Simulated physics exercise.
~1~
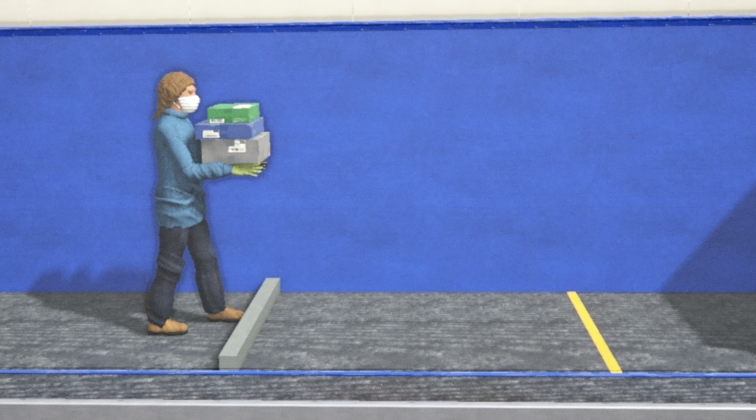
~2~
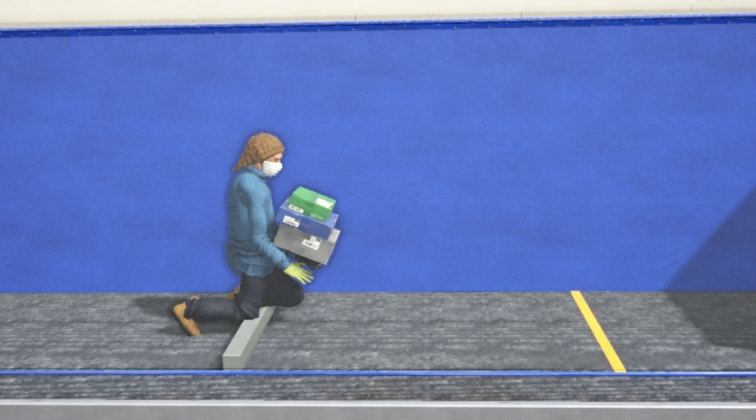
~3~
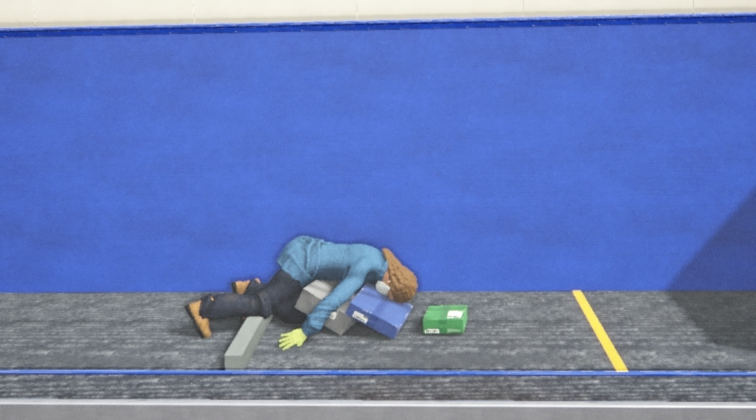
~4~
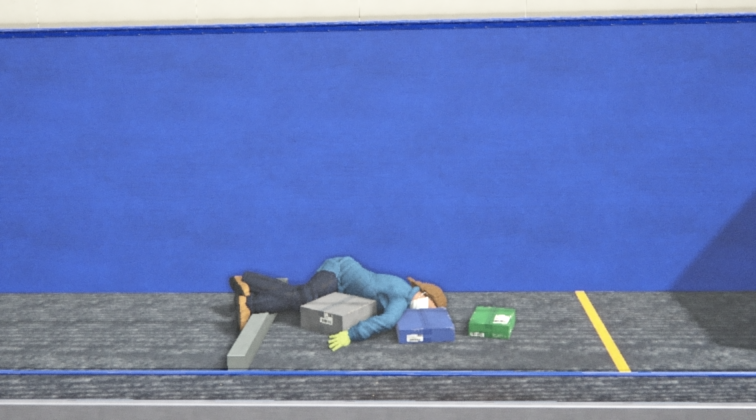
A masked person carrying three boxes trips forward over a rail and ends lying among them.
